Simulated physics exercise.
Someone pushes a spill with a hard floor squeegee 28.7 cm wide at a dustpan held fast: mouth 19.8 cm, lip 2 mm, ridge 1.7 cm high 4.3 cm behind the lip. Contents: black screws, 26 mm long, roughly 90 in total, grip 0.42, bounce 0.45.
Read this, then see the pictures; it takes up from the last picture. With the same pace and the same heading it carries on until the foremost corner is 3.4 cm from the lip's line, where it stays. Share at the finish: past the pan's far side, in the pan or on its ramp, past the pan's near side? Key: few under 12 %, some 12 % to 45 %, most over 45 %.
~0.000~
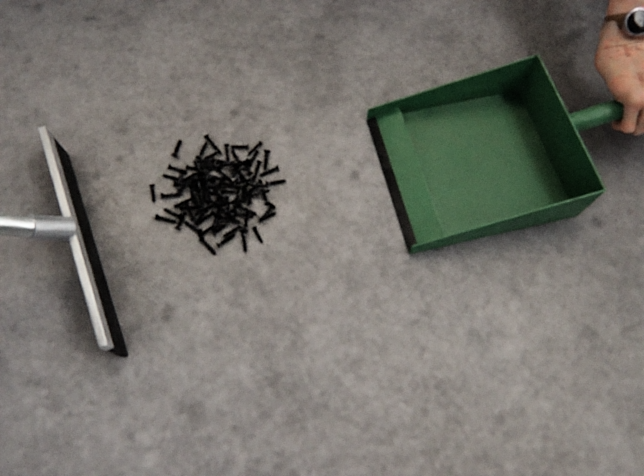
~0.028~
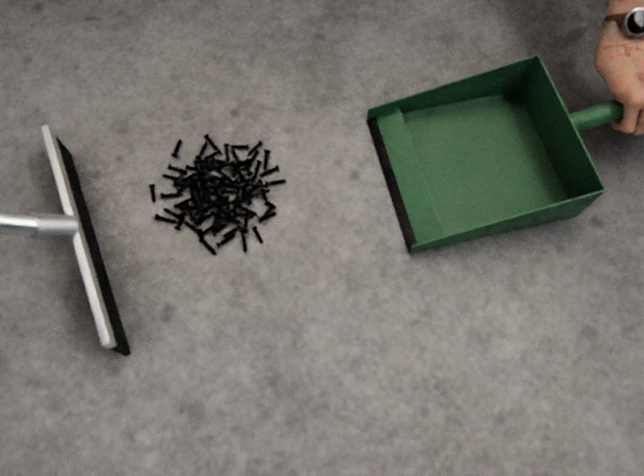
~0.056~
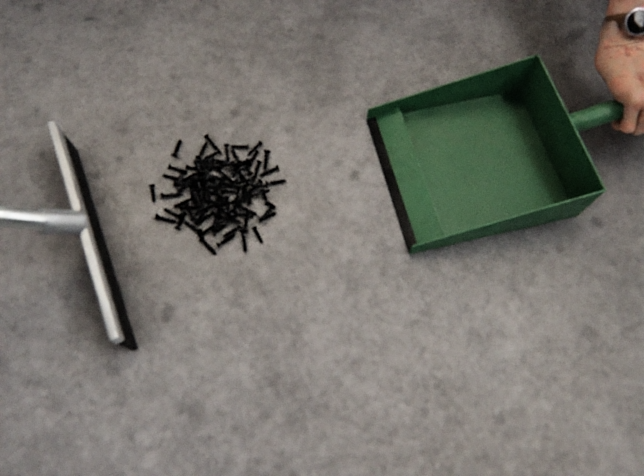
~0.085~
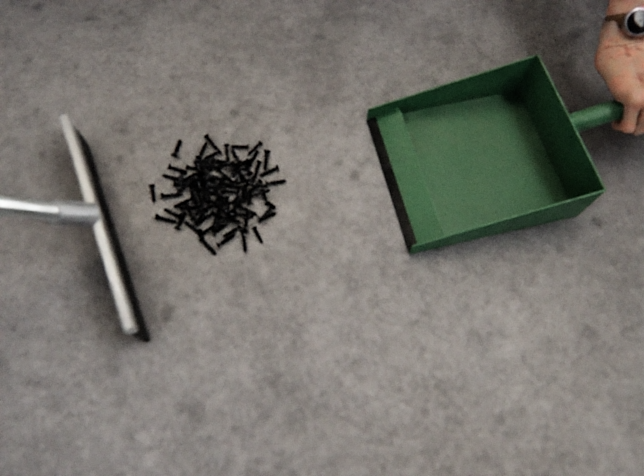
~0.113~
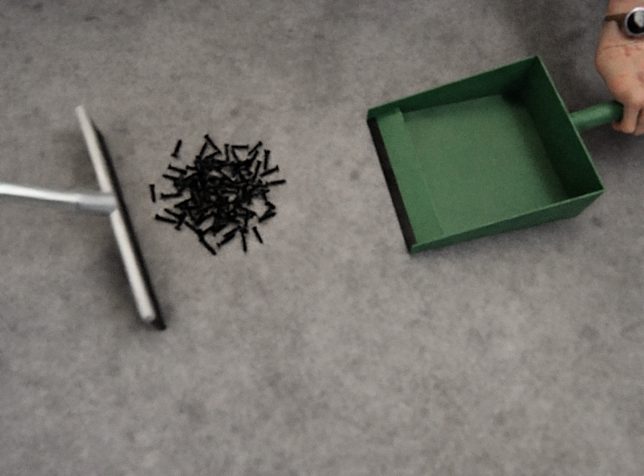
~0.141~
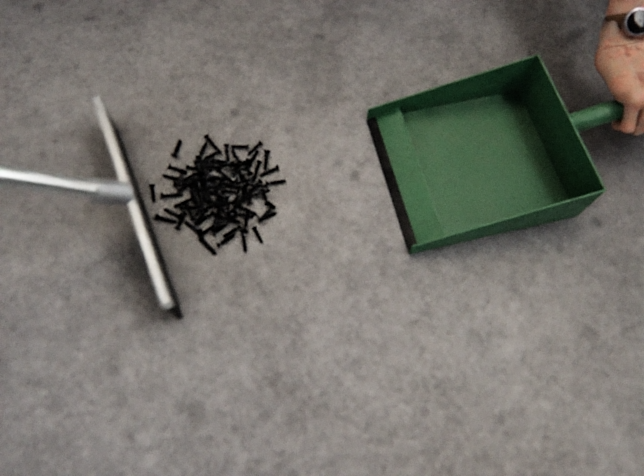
Far side = most, pan = few, near side = few.
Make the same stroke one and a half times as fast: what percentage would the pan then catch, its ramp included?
Then some 20 in a hundred.
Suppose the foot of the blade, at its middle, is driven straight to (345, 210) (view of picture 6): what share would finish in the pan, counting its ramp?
Some 10 per cent.
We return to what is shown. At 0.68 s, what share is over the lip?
About 10 percent.
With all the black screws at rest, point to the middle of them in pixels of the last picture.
Close to pixel (360, 113).
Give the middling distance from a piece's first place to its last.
Near 22 cm.
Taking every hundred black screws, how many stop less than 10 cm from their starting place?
Around 0 in a hundred.
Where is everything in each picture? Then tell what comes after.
In the first picture, blade from (107, 345) to (47, 135), moved 0.0 cm, 0 of the pieces shifted so far; middle of the pieces at (217, 187); pan at (482, 163).
In the second picture, blade from (110, 343) to (49, 133), moved 0.3 cm, 0 of the pieces shifted so far; middle of the pieces at (217, 187).
In the third picture, blade from (118, 338) to (56, 130), moved 1.2 cm, 0 of the pieces shifted so far; middle of the pieces at (217, 187).
In the fourth picture, blade from (131, 329) to (69, 123), moved 2.9 cm, 0 of the pieces shifted so far; middle of the pieces at (217, 187).
In the fifth picture, blade from (149, 316) to (84, 114), moved 5.0 cm, 0 of the pieces shifted so far; middle of the pieces at (217, 187).
In the sixth picture, blade from (167, 304) to (100, 105), moved 7.2 cm, 0 of the pieces shifted so far; middle of the pieces at (217, 187); pan at (482, 163). The blade's pace is about 0.79 m/s, heading 24 degrees away from the viewer's side.
Then, at 0.32 s, middle of the blade 18 cm from the lip; 0 % over the lip, far side 20 %, near side 0 %.
Then, at 0.43 s, middle of the blade 10 cm from the lip; 0 % over the lip, far side 45 %, near side 0 %.
Then, at 0.68 s, middle of the blade 6 cm from the lip; 10 % over the lip, far side 55 %, near side 0 %.
At rest (1.6 s), far side 55 %, pan 10 %, near side 0 %, in front of the lip or behind the blade 35 %.
